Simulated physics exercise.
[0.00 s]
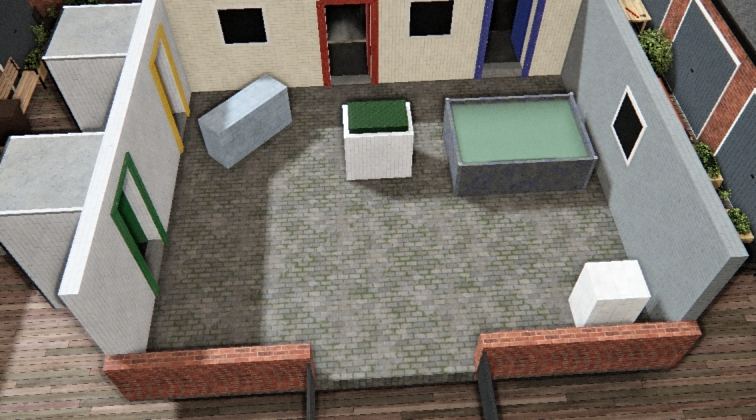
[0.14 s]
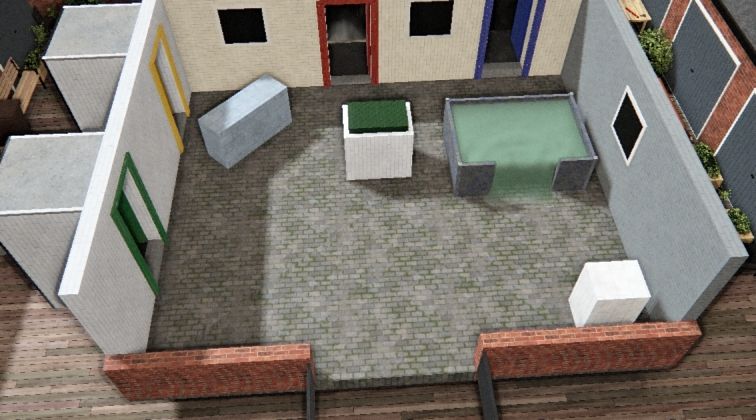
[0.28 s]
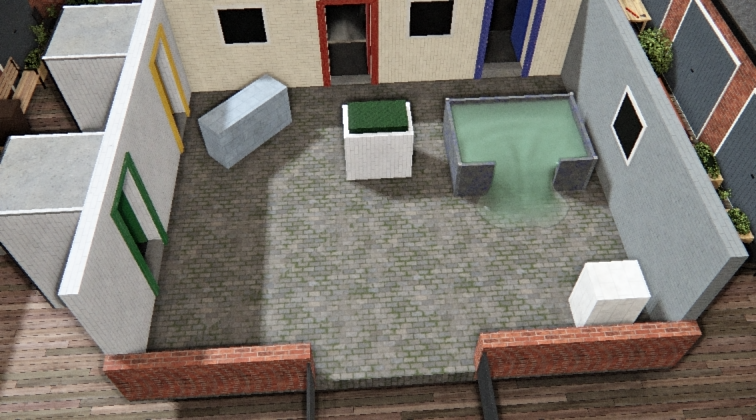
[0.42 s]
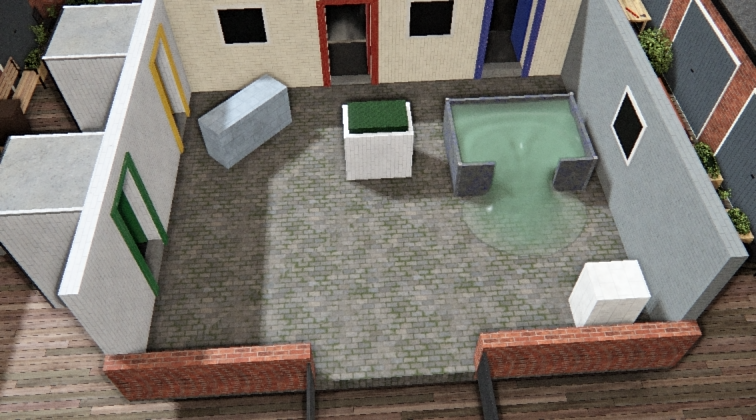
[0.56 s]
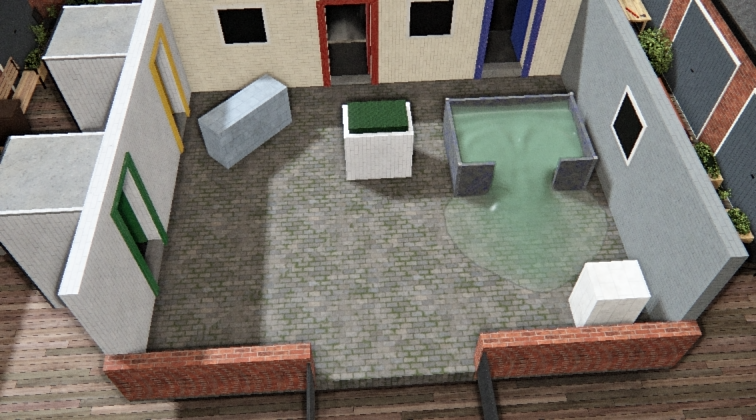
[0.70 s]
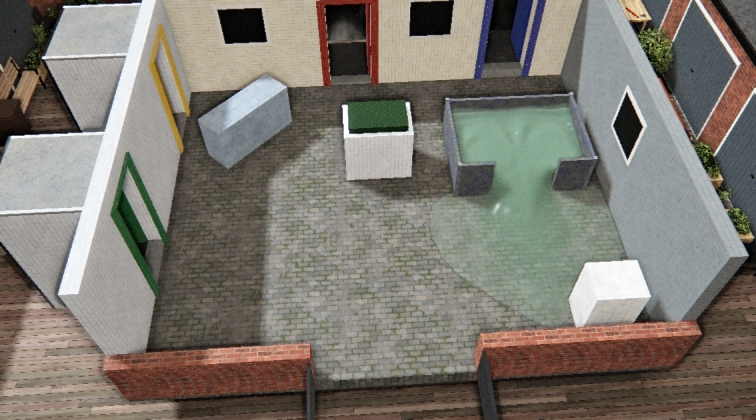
Greenish water sits still in a grey rectangular tank at the right of a walled, paved yard, until a section of its near side vanishes. The water pours through the gap and fans out across the paving, spreading toward the near wall and reaching around the white block at the right.
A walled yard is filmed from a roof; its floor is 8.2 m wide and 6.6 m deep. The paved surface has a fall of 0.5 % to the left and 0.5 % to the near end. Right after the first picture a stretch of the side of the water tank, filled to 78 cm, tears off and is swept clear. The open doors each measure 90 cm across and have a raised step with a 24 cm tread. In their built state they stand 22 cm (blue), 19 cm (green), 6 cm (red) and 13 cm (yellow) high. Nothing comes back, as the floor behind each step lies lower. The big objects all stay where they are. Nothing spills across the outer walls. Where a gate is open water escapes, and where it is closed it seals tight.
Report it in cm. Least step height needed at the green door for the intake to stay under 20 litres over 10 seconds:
7 cm or so.
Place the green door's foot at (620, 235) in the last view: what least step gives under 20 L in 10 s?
It needs roughly 14.0 cm.
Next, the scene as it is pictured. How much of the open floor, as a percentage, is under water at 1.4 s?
About 25 per cent.
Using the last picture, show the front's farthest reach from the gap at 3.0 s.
Around (259, 370).
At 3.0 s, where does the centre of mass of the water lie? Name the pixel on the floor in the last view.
Roughly (522, 231).
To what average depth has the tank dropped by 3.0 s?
30 cm, roughly.
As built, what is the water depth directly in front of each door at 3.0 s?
Depths in cm: Blue 0, green 0, red 0, yellow 0.
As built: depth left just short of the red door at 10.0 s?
About 1.0 centimetres.
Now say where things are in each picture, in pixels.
In the first frame, the water tank at (518, 131) is whole and still, 78 cm deep; the green door at (144, 233) is dry.
In the second frame, the front is at (495, 205), 0.3 m from the gap at (521, 182); 0.3 m2 of floor is wet, 78 cm left at the back.
In the third frame, the front is at (503, 225), 0.8 m from the gap at (521, 183); 1.0 m2 of floor is wet, 77 cm left at the back.
In the fourth frame, the gap is at (521, 183), the front 1.4 m out at (516, 252); the back of the water tank holds 69 cm.
In the fifth frame, the gap is at (521, 183), the front 2.1 m out at (531, 287); the back of the water tank holds 65 cm.
In the sixth frame, water pours out at (521, 182) and has run 2.8 m, to (547, 321); about 5 cm deep outside, 65 cm at the back; the green door at (144, 233), 6.7 m from the gap, is still 5.0 m from the nearest water.
After 1.4 s water covers 25 % of the floor, deepest (49 cm) near (634, 287); it has not reached the green door.
After 3.0 s water covers 30 % of the floor, deepest (36 cm) near (655, 345); it has not reached the green door.
After 10.0 s water covers 75 % of the floor, deepest (10 cm) near (142, 378); 8 cm at the green door, 0 litres in over its 19 cm step.
At the green door as built, the water arrived by 5.0 s and peaked near 12 cm at 6.6 s.
With a step of 5.5 cm, 34 litres would have come in within the 10 s; with 7.5 cm, 15 litres. So under 20 litres takes about 7 cm.
